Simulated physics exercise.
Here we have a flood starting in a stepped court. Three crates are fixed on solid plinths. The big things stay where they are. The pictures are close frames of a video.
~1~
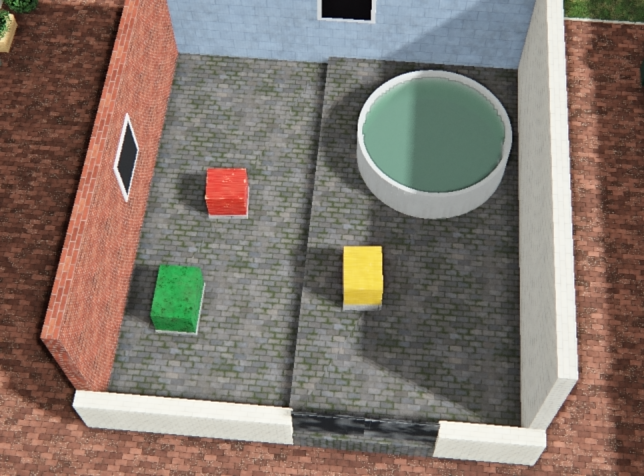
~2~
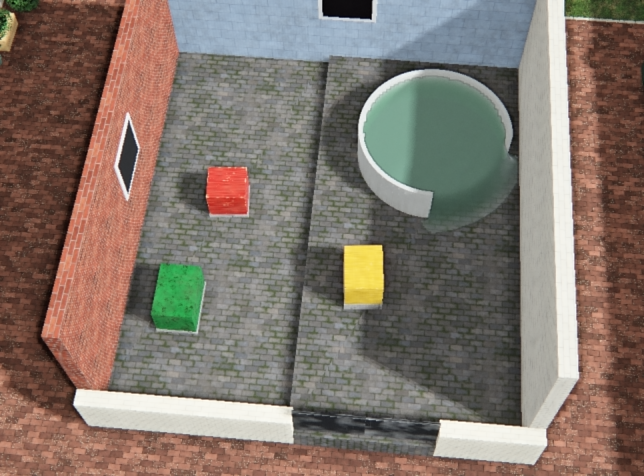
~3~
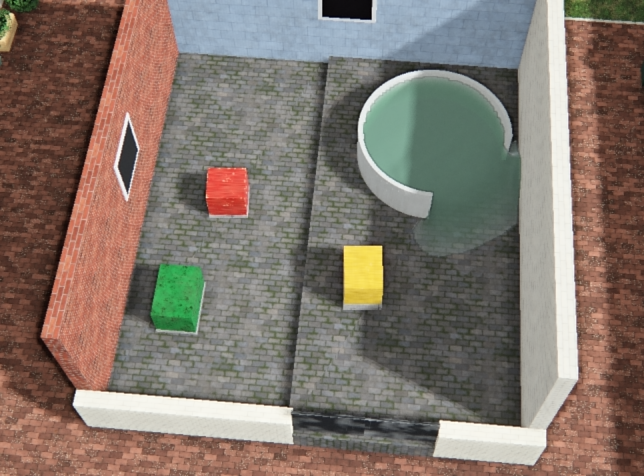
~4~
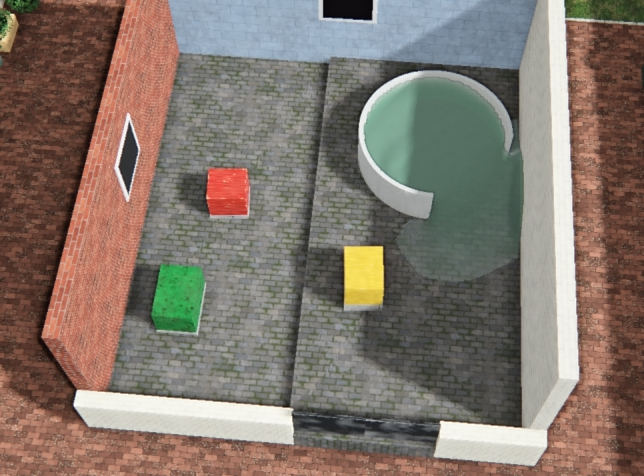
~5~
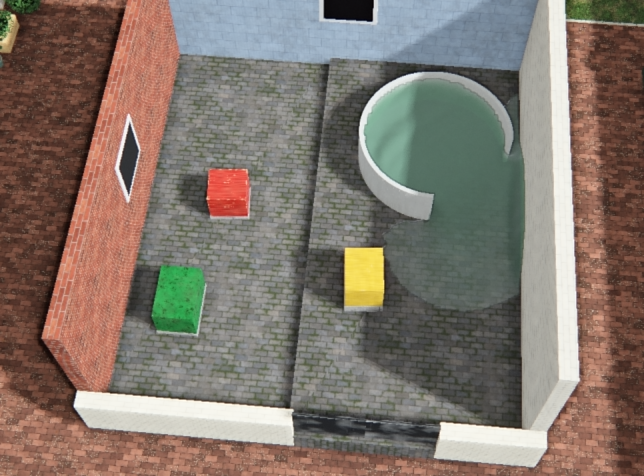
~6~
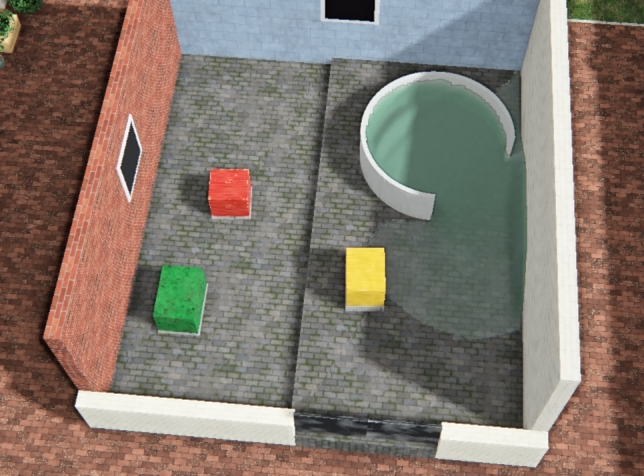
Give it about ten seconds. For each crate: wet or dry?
The green crate gets wet; the yellow crate stays dry; the red crate gets wet.
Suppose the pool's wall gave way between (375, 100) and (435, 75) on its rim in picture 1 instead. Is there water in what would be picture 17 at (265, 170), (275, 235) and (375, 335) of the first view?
In that order: Clear, dry, dry.
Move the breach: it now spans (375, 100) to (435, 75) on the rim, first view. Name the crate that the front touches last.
I say the one in yellow.
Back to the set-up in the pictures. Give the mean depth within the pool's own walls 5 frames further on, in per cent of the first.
Near 60 in a hundred.
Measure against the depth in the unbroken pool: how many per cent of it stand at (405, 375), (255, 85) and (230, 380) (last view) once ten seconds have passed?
About 12, 12 and 18 per cent.
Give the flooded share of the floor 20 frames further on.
About 50 per cent.
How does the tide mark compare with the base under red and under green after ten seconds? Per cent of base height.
In turn 170 and 270 per cent.
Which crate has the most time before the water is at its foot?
It is the crate marked red.
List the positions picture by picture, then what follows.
The first frame shows still water in the pool at (434, 134).
In the second frame, water pours out at (482, 194) and has run to (429, 228).
In the third frame, water pours out at (482, 195) and has run to (516, 145).
In the fourth frame, water pours out at (482, 197) and has run to (516, 123).
In the fifth frame, water pours out at (482, 198) and has run to (517, 99).
In the sixth frame, the front is at (518, 78), out from the gap at (484, 198).
A moment on, water covers 25 % of the floor; the green crate not reached, the yellow crate water round its plinth, the red crate not reached.
Next, water covers 25 % of the floor; the green crate not reached, the yellow crate water round its plinth, the red crate not reached.
Then, water covers 50 % of the floor; the green crate water round its plinth, the yellow crate water round its plinth, the red crate not reached.
Later, water covers 80 % of the floor; the green crate water round its plinth, the yellow crate water round its plinth, the red crate water round its plinth.
In the end, water covers 95 % of the floor; the green crate was topped, the yellow crate stayed above the water, the red crate was topped.
